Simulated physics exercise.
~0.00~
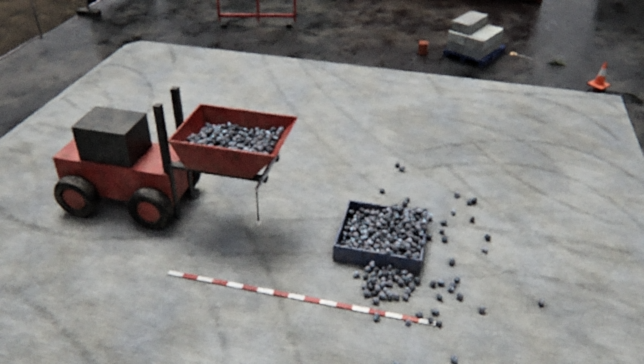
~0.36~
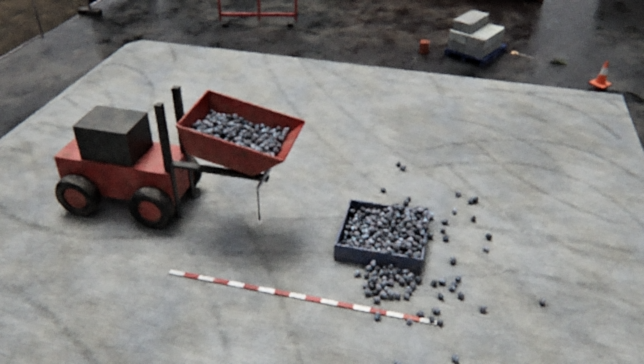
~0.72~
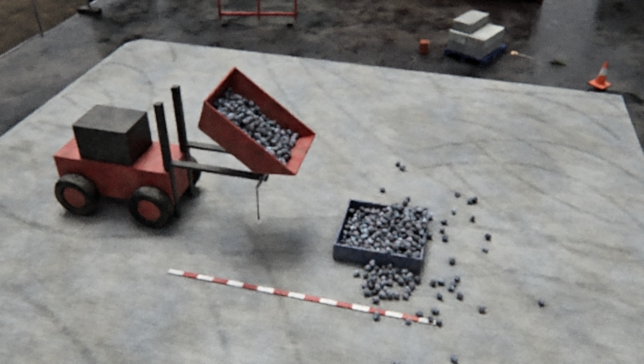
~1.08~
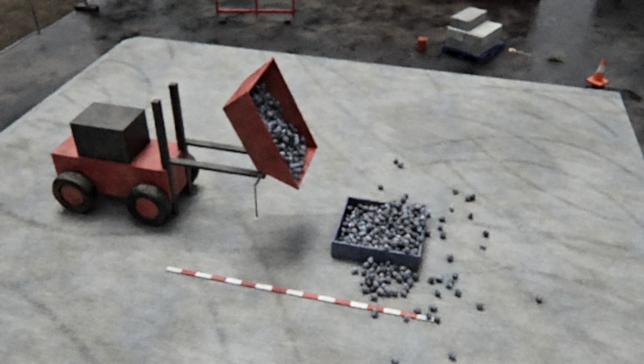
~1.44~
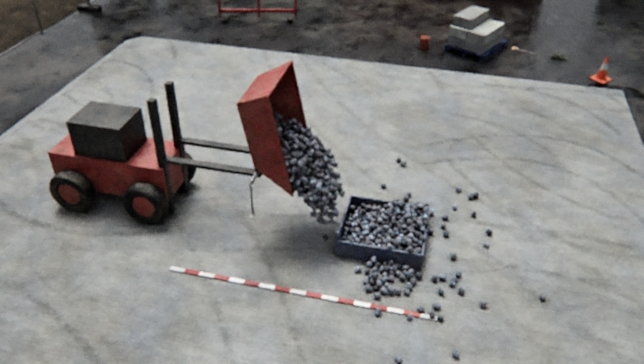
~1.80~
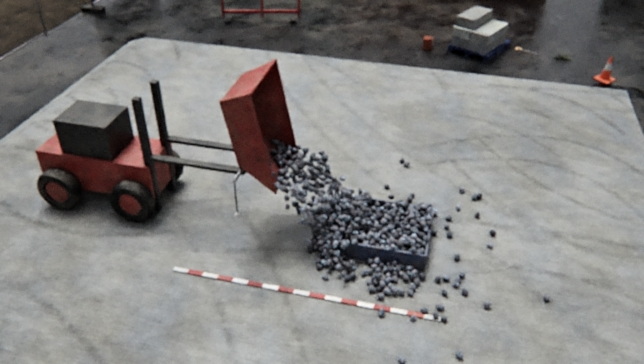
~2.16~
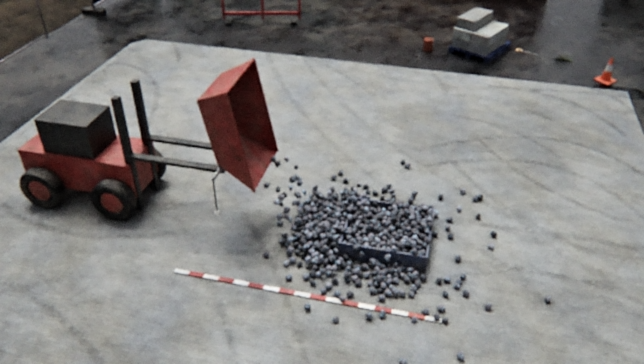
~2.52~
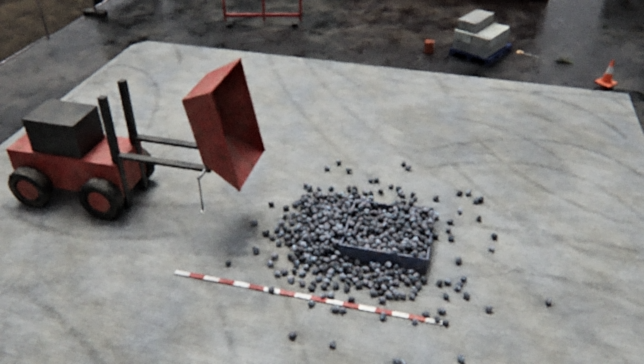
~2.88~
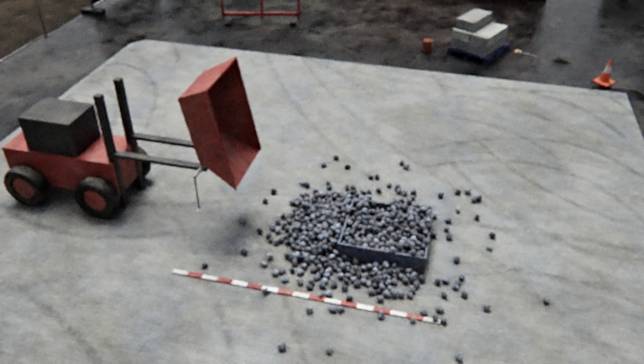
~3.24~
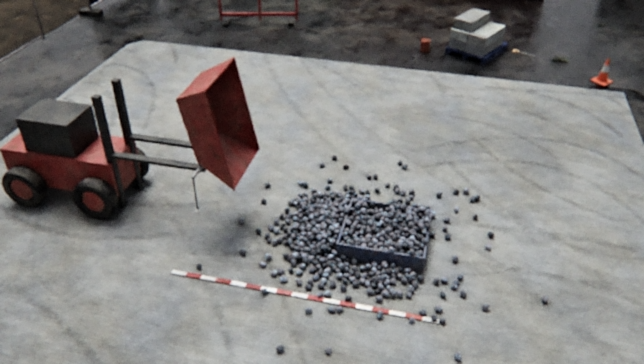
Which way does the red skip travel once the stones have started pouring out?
It travels to the left, as the machine carrying it backs away from the bin.
